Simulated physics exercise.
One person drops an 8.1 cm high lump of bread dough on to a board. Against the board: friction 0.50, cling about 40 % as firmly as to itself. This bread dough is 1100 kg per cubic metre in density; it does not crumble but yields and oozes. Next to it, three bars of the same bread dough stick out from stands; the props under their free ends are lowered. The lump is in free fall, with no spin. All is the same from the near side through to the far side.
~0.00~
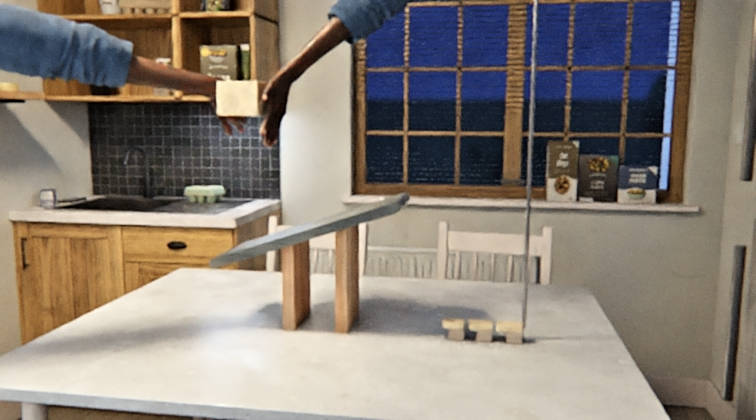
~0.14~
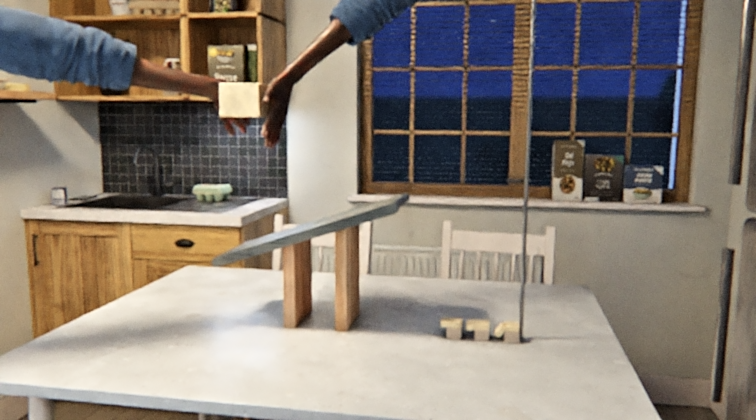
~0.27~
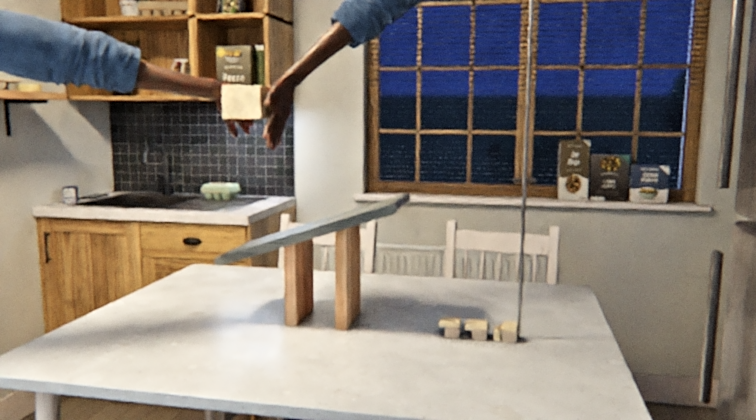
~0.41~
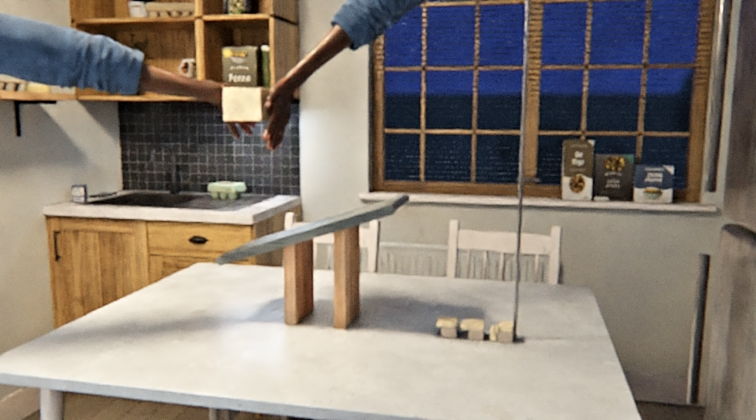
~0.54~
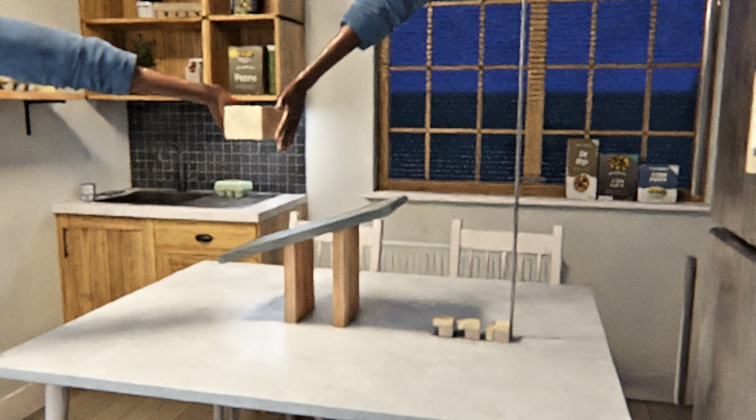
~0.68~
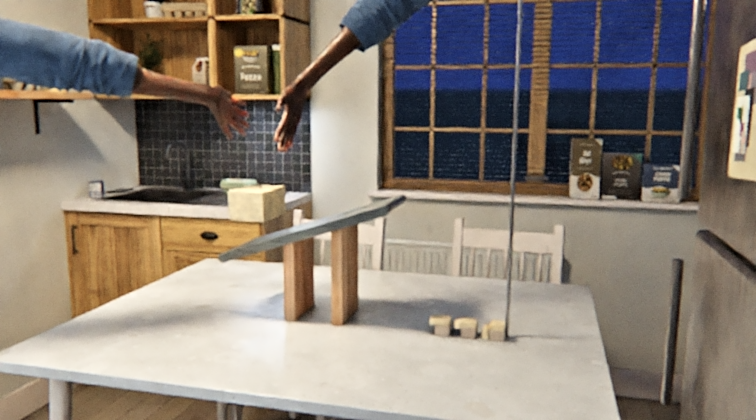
A pale block hangs between two blue-sleeved hands in a kitchen, seen from across a white table, with a dark-blue window behind at right. Below it, a grey board slopes up to the right on two brown posts, left of three small pale pieces beside a thin upright rod. As the camera slides slowly right, the hands hold nearly still, then part, and the block drops towards the board's low left end.
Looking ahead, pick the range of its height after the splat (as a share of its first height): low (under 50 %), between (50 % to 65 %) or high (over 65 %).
Result: Top band (over 65 percent).
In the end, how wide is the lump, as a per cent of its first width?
Near 80 % by the end.
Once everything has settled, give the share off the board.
Off the board: Roughly 50 %.
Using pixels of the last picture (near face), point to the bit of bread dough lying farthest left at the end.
You'll find it close to (223, 252).
After 0.79 s, it stands 72 % of its first height and none has gone off the board.
After 0.93 s, it stands 70 % of its first height and none has gone off the board.
After 1.06 s, it stands 70 % of its first height and 50 % has gone off the board.
After 1.19 s, it stands 70 % of its first height and 50 % has gone off the board.
After 1.29 s, at the end, it stands 70 % of its first height and 50 % has gone off the board.
